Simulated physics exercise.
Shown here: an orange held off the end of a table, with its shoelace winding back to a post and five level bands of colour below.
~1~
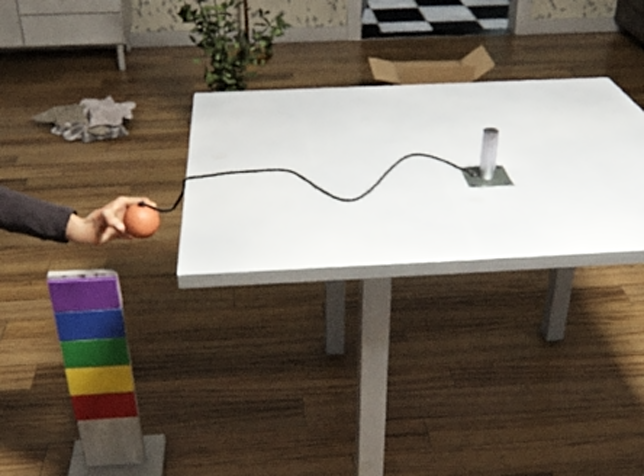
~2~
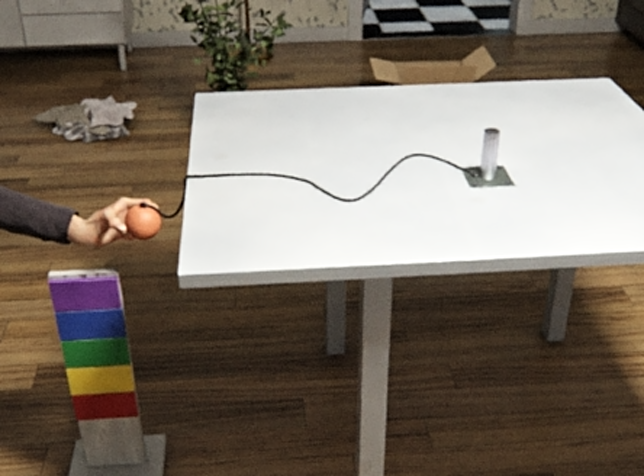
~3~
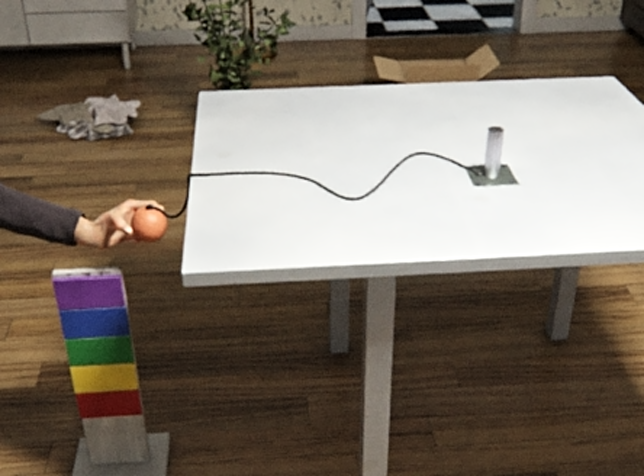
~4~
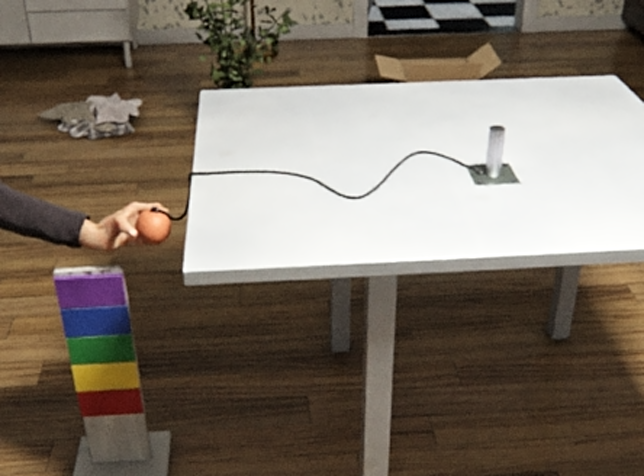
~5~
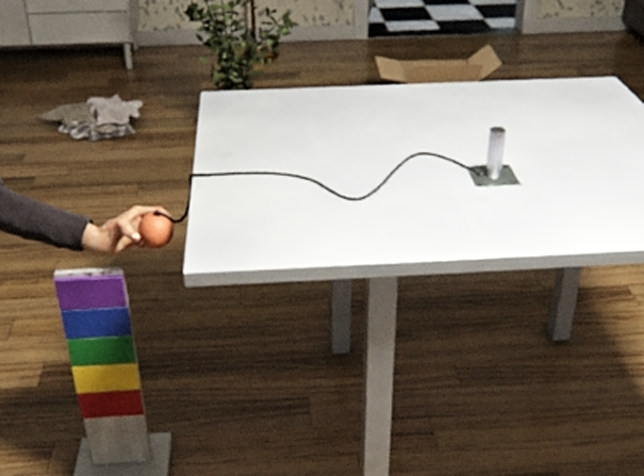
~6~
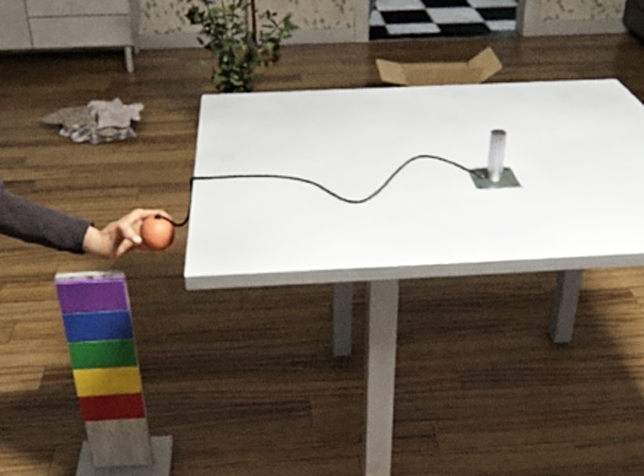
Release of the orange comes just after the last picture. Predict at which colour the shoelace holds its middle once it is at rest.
At green, I would say.
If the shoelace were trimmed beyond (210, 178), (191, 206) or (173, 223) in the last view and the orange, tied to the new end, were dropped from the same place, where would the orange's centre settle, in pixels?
Estimated positions in order: (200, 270); (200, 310); (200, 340).
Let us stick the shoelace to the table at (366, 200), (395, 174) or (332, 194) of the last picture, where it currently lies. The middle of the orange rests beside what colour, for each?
Results, in sequence: Purple / blue / purple.
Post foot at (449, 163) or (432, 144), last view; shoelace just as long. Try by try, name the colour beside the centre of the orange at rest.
In that order: Yellow; yellow.
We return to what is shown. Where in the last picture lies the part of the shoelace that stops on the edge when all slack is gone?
Pixel (289, 178).
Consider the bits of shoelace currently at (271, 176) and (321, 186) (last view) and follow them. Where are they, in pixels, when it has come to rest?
First one: (192, 221); second one: (230, 196).
Soon after, orange near (180, 340); level with green.
Then, orange near (239, 357); level with green.
Further on, orange near (193, 356); level with green.
At rest, orange near (201, 366); level with green. The green one.
